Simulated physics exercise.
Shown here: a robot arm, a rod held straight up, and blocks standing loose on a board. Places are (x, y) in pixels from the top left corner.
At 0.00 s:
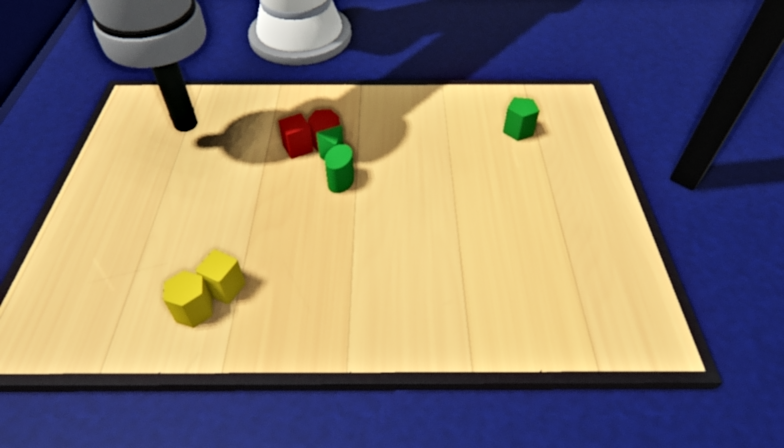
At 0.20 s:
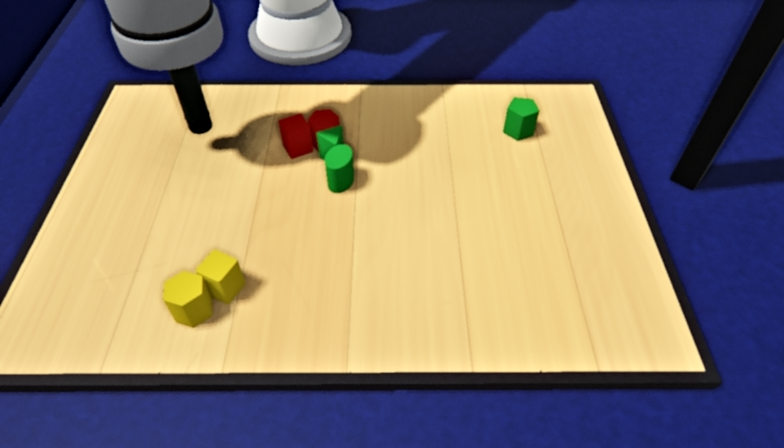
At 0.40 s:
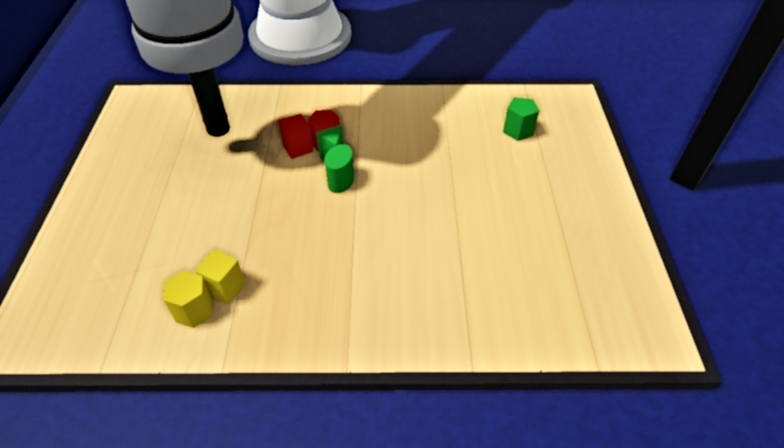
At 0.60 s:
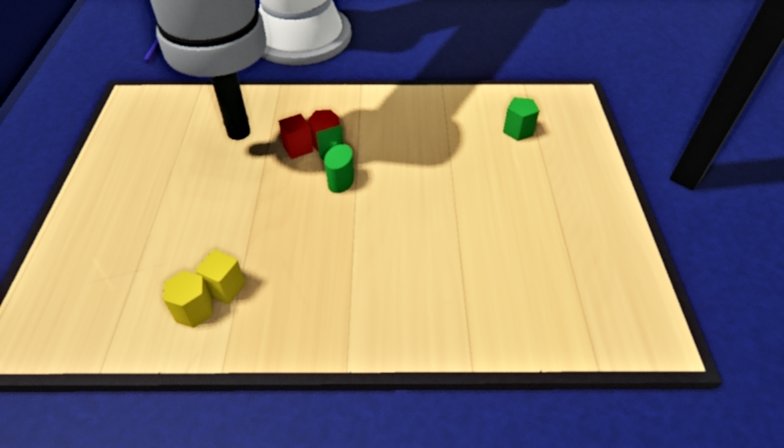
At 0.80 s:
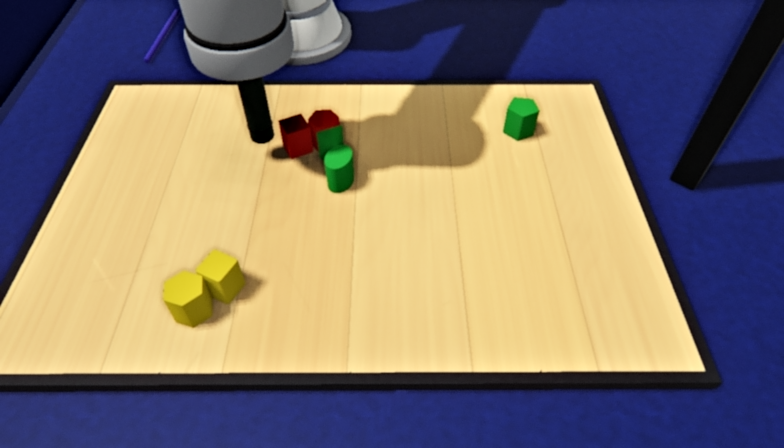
On a pale wooden board set on a blue surface, a robot arm holds a black rod upright at the upper left, with red, green and yellow blocks standing nearby. The rod moves steadily right toward the red square block, drawing close beside it, while all the blocks stay still.
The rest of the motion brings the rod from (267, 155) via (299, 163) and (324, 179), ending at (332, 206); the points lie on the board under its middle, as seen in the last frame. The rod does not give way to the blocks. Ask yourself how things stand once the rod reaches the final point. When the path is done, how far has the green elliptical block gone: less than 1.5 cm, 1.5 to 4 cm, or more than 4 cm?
I'd go with 1.5 to 4 cm for this block.
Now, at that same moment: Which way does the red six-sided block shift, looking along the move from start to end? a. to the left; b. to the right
a - to the left.
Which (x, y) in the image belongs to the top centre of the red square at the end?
It ends at (313, 125).
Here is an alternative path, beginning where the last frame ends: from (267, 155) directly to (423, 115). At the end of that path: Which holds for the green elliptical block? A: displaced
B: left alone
I'll go with B - left alone.
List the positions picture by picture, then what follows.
In the first frame, tip of the rod (186, 126), middles of tops, red square (294, 123), red six-sided block (323, 118), green triangle (331, 134), green elliptical block (339, 156).
In the second frame, rod (201, 128), nothing pushed.
In the third frame, rod (219, 130), nothing pushed.
In the fourth frame, rod (239, 134), nothing pushed.
In the fifth frame, rod (263, 137), red square (294, 123), red six-sided block (323, 118), green triangle (331, 134), green elliptical block (339, 156).
The first path, step by step. One third of the way, rod (296, 146); red square (311, 125), turned 30° anticlockwise; red six-sided block (335, 114), turned 20° anticlockwise.
Two thirds of the way, rod (322, 162); red square (313, 125), turned 30° anticlockwise; red six-sided block (336, 113), turned 20° anticlockwise; green triangle (335, 134); green elliptical block (346, 160), turned 15° anticlockwise.
At the end, rod (330, 189); red square (313, 125), turned 30° anticlockwise; red six-sided block (336, 113), turned 20° anticlockwise; green triangle (335, 134); green elliptical block (354, 166), turned 45° anticlockwise.
